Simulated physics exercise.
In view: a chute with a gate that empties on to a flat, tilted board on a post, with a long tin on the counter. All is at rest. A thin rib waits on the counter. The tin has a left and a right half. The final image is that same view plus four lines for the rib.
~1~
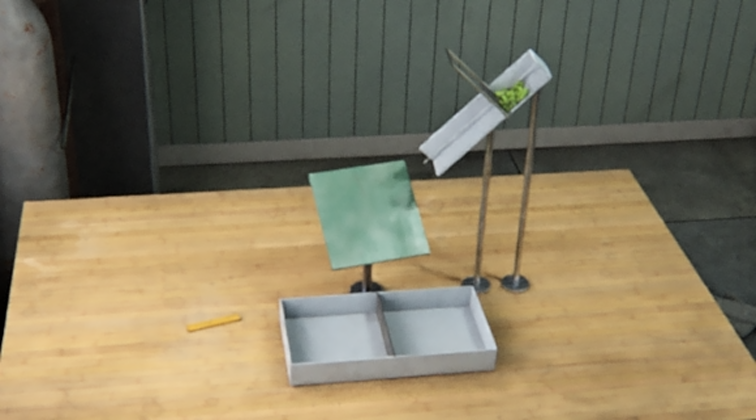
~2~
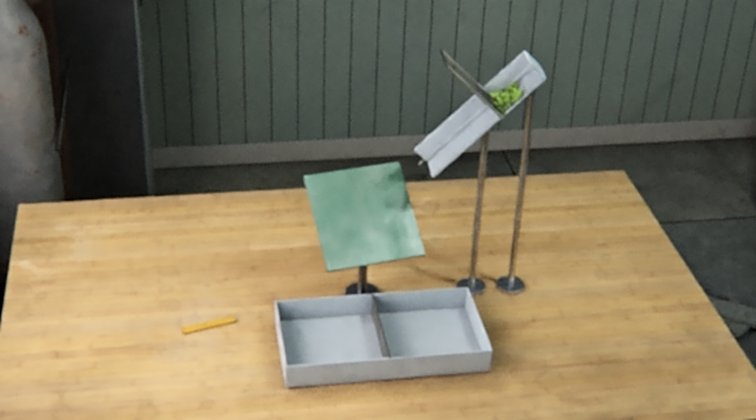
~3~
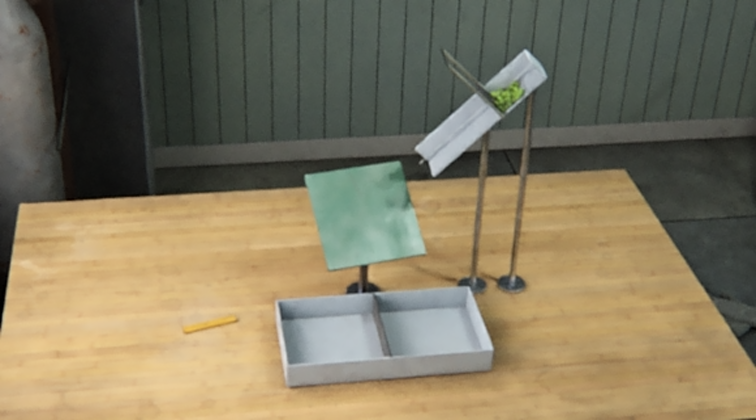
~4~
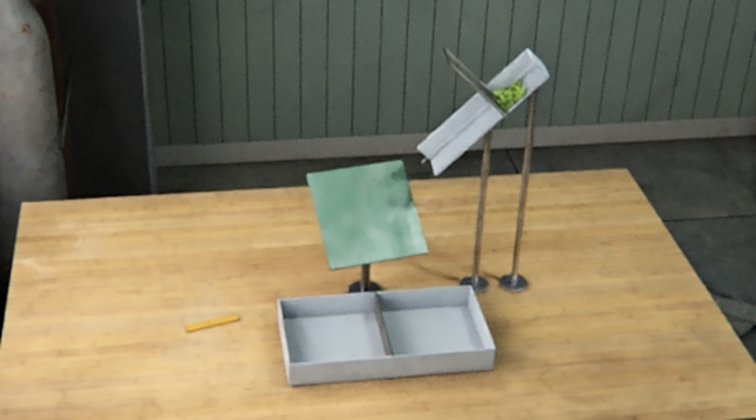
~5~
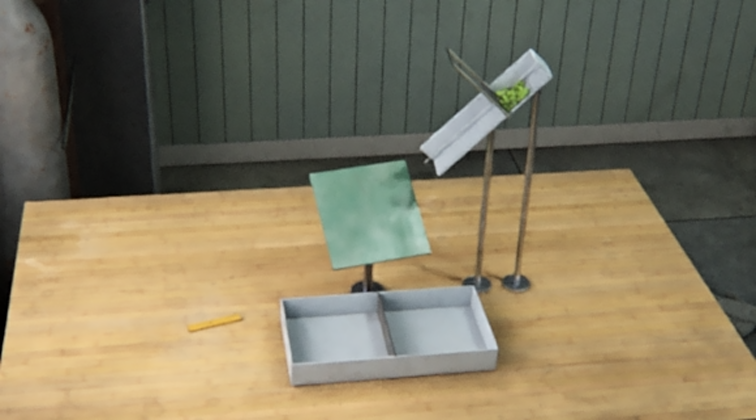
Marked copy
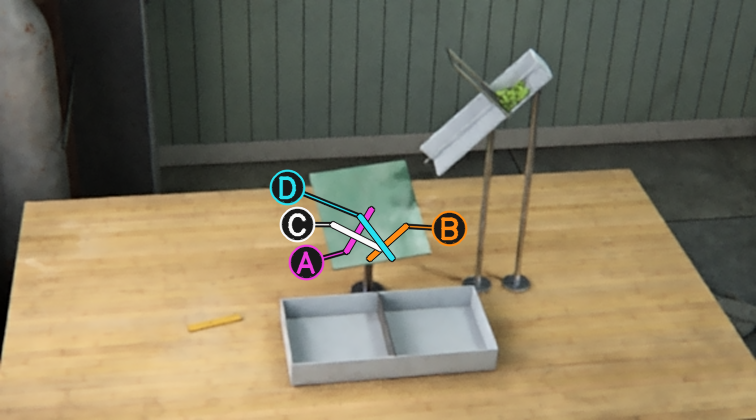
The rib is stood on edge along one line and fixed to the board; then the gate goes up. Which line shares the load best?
Line A does it best.
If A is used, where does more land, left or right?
The left half.
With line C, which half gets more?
More lands on the right.
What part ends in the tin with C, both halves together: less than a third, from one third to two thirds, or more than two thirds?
It is more than two thirds.
On the marked copy, line A from (371, 209) to (346, 251); line B from (406, 226) to (369, 258); line C from (332, 224) to (380, 248); line D from (360, 216) to (392, 258).
If A is chosen, of what is caught, about two thirds in the left half, about a third in the right.
If B is chosen, of what is caught, nearly all in the left half, a stray few in the right.
If C is chosen, of what is caught, a small part in the left half, most in the right.
If D is chosen, of what is caught, a stray few in the left half, nearly all in the right.
